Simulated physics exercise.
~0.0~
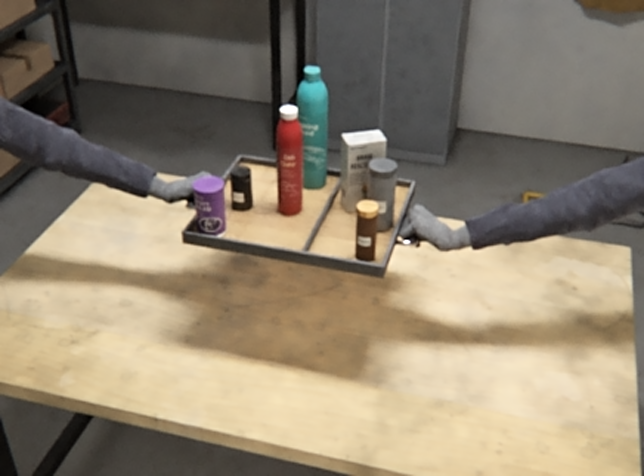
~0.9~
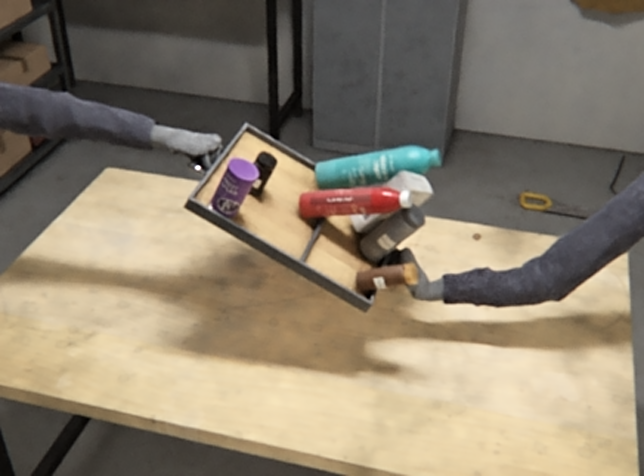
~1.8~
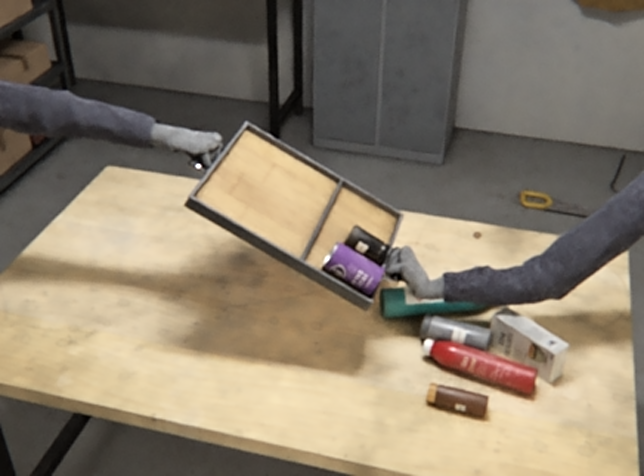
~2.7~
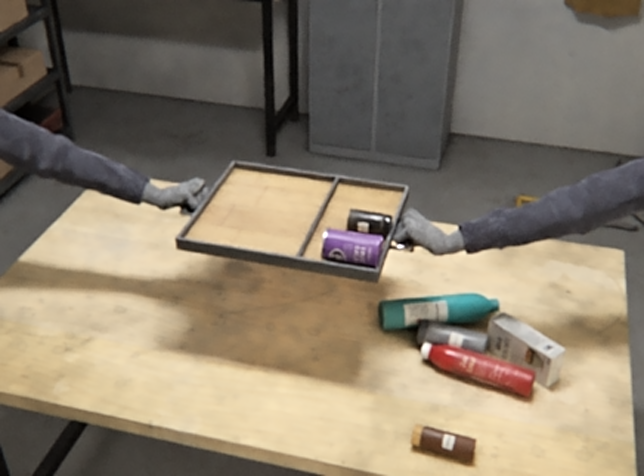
A shallow, dark-rimmed tray with a cross bar is held by two gloved hands above a pale wooden table, seen from slightly above in a storeroom. It carries a purple tin and black shaker on the left, tall red and turquoise bottles near the middle, and a white packet, grey jar and brown shaker on the right. The hands tip it steeply down to the right, and the bottles topple. Five items tumble onto the table, while the tin and black shaker slide across. The tray returns nearly level, with those two lying at its right side.
